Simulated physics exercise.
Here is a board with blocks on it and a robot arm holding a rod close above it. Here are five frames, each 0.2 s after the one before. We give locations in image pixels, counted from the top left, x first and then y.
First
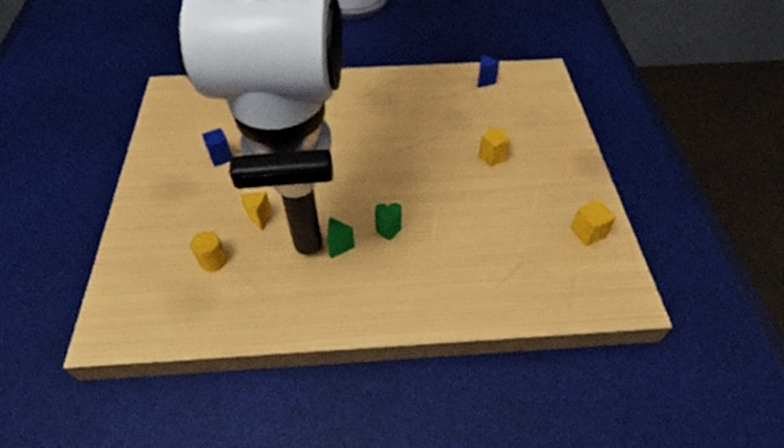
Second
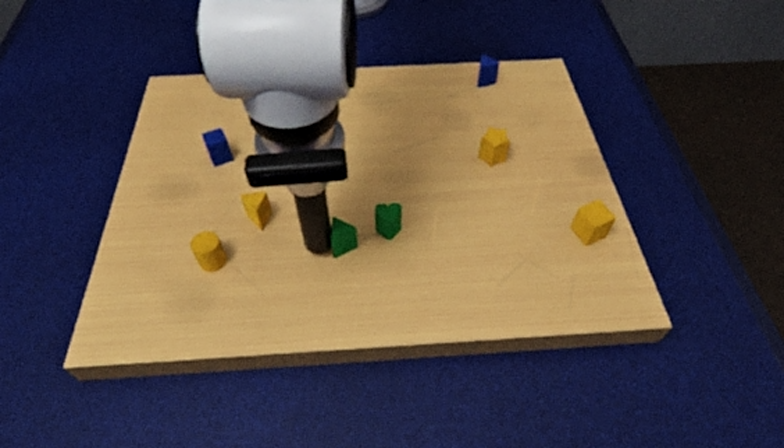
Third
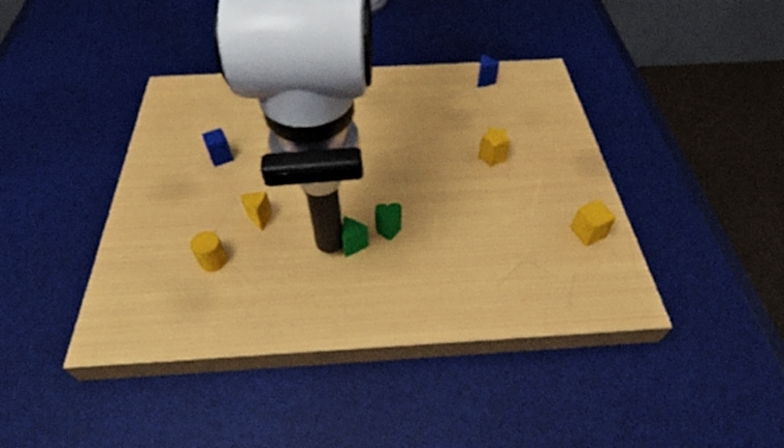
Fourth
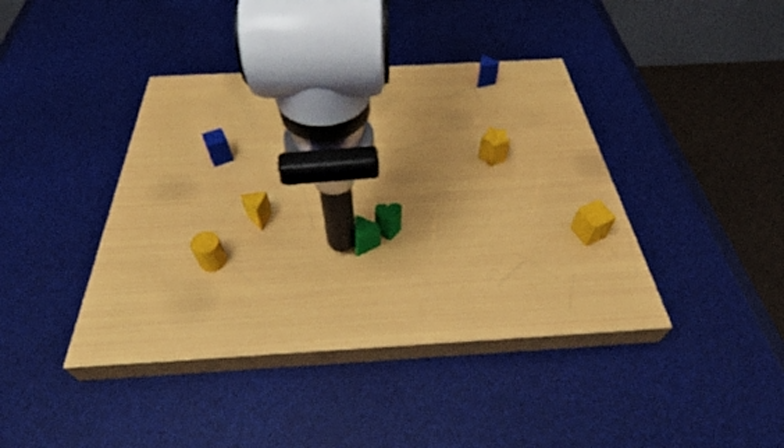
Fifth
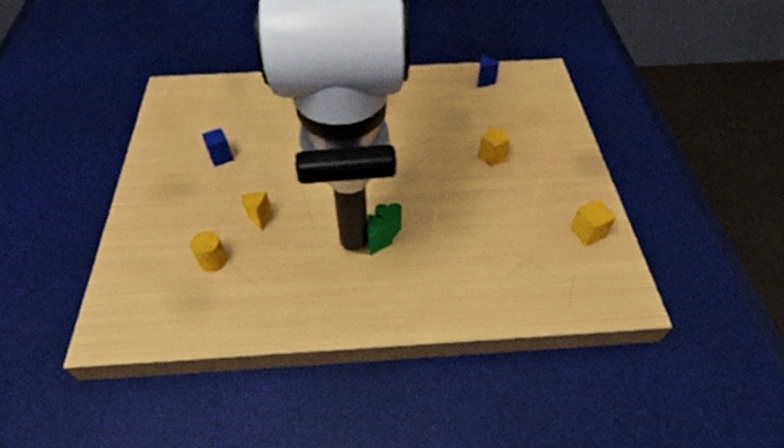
A white robot arm holding a dark rod hangs over a pale wooden board on a blue cloth, seen from above at an angle by a still camera. Small blocks lie scattered on the board, two green near the middle, two blue towards the back, and yellow ones at left and right. The rod slides slowly rightward, pushing the green triangular block against the green heart block.
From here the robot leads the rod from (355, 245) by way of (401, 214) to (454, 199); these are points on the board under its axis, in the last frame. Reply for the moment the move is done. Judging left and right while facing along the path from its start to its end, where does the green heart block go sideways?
It is pushed towards the right-hand side.
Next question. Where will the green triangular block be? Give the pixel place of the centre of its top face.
At (399, 221).
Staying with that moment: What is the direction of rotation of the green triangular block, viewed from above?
It makes a clockwise turn.
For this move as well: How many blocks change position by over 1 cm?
I expect two blocks to move.
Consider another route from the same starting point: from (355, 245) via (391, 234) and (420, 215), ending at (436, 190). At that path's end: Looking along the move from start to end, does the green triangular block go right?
My answer is yes.
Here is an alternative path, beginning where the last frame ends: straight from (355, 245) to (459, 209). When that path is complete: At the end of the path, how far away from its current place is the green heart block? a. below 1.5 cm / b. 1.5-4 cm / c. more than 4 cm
c: More than 4 cm.
The first path, step by step. One third of the way, rod at (387, 218); green triangular block at (398, 221), turned 45° clockwise; green heart block at (412, 200), turned 20° clockwise.
Two thirds of the way, rod at (419, 200); green triangular block at (399, 221), turned 50° clockwise; green heart block at (442, 195), turned 85° clockwise.
At the end, rod at (455, 194); green triangular block at (399, 221), turned 50° clockwise; green heart block at (459, 198), turned 130° clockwise; yellow star still.
